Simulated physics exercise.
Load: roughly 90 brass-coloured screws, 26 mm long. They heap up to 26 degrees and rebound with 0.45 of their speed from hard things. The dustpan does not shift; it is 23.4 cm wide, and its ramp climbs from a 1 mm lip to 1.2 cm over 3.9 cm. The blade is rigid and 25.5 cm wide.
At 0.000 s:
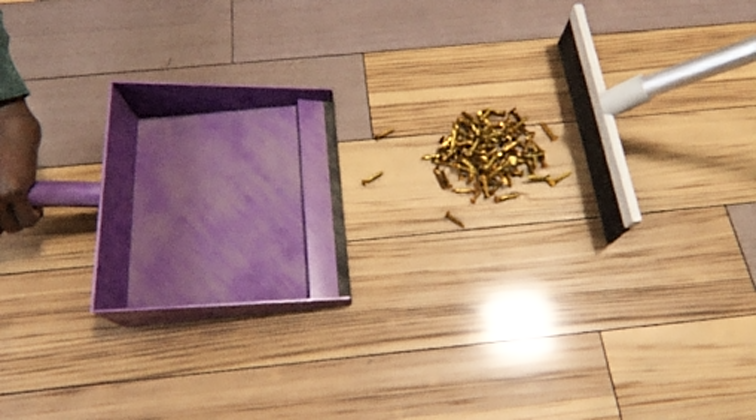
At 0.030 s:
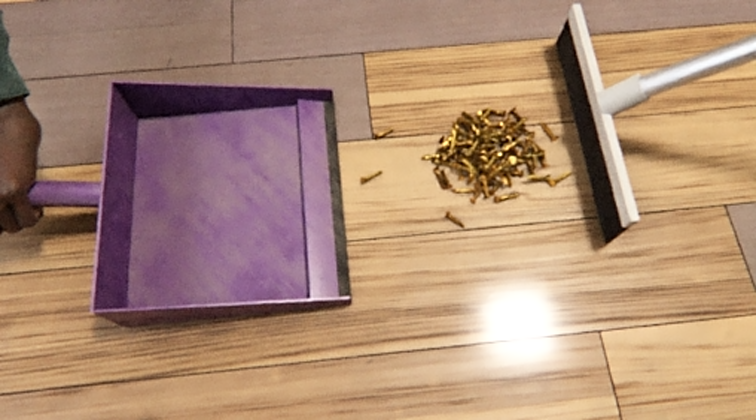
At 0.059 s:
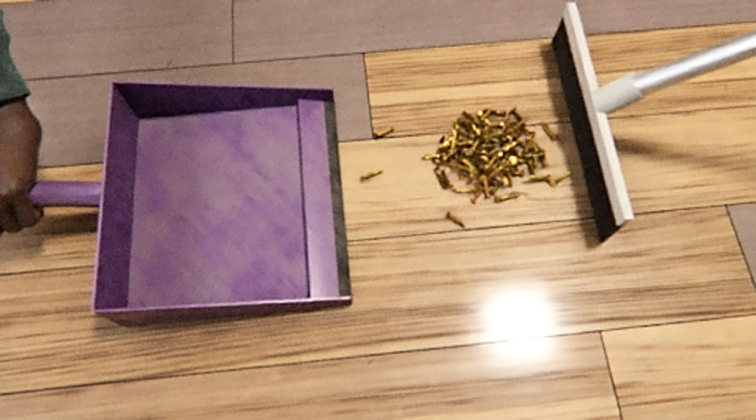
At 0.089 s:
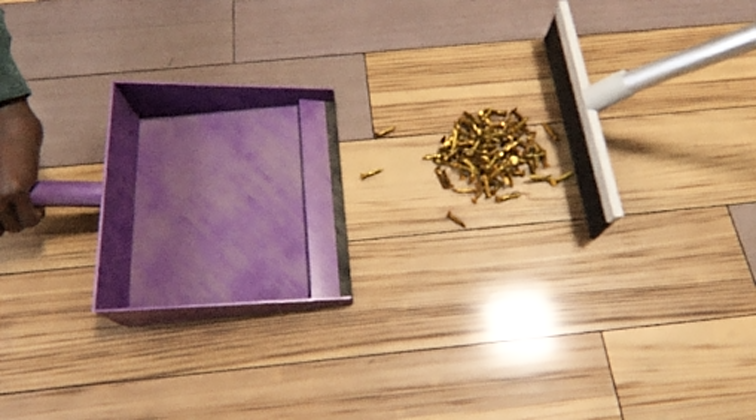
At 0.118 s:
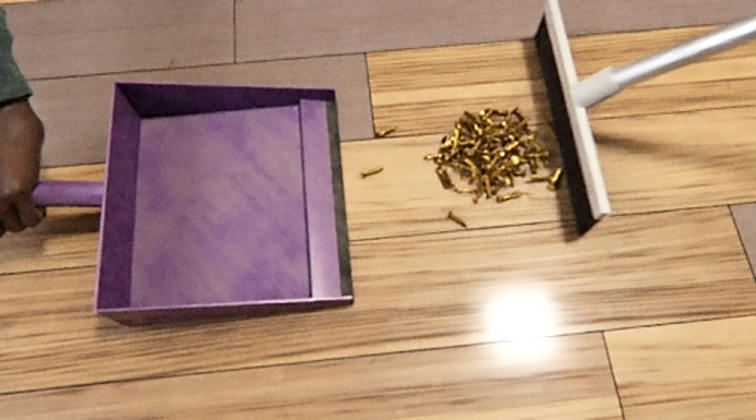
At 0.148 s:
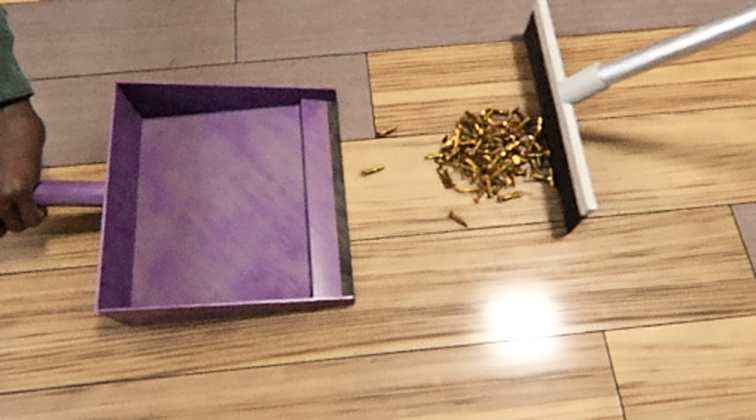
In this clip, a hand holds a purple dustpan still on a wooden floor while a broad, dark-edged blade on a pale handle slides left a short way, reaching the right edge of a small pile of brass-coloured screws that barely shifts.
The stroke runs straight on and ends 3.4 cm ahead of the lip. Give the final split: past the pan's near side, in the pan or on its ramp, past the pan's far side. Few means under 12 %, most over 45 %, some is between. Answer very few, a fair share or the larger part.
Near side very few, pan a fair share, far side a fair share.
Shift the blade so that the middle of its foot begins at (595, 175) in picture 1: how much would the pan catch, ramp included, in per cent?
Some 15 per cent.
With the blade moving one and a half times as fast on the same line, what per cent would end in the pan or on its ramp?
In that case some 20 per cent.
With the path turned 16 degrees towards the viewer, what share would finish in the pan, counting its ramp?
Then about 25 per cent.
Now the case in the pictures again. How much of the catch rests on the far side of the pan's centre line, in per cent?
Some 100 per cent.
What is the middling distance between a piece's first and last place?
About 16 cm.
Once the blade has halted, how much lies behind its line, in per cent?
About 5 per cent.
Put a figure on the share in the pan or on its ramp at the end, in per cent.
Some 20 per cent.
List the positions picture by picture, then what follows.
In the first frame, blade from (631, 222) to (575, 15), moved 0.0 cm, 0 of the pieces shifted so far; middle of the pieces at (485, 151); pan at (219, 207).
In the second frame, blade from (629, 221) to (573, 14), moved 0.2 cm, 0 of the pieces shifted so far; middle of the pieces at (485, 151).
In the third frame, blade from (623, 220) to (569, 13), moved 0.8 cm, 1 of the pieces shifted so far; middle of the pieces at (485, 151).
In the fourth frame, blade from (613, 217) to (560, 11), moved 1.8 cm, 1 of the pieces shifted so far; middle of the pieces at (486, 151).
In the fifth frame, blade from (600, 213) to (550, 8), moved 3.2 cm, 2 of the pieces shifted so far; middle of the pieces at (487, 151).
In the sixth frame, blade from (587, 210) to (538, 5), moved 4.5 cm, 3 of the pieces shifted so far; middle of the pieces at (488, 151); pan at (222, 206). Its pace works out near 0.46 m/s, heading 21 degrees away from the viewer's side.
Then, at 0.37 s, middle of the blade 14 cm from the lip; 0 % over the lip, far side 0 %, near side 0 %.
After 0.52 s, middle of the blade 7 cm from the lip; 0 % over the lip, far side 15 %, near side 0 %.
After 0.80 s, middle of the blade 4 cm from the lip; 20 % over the lip, far side 20 %, near side 0 %.
In the end, at 1.5 s, near side 0 %, pan 20 %, far side 20 %, in front of the lip or behind the blade 65 %.
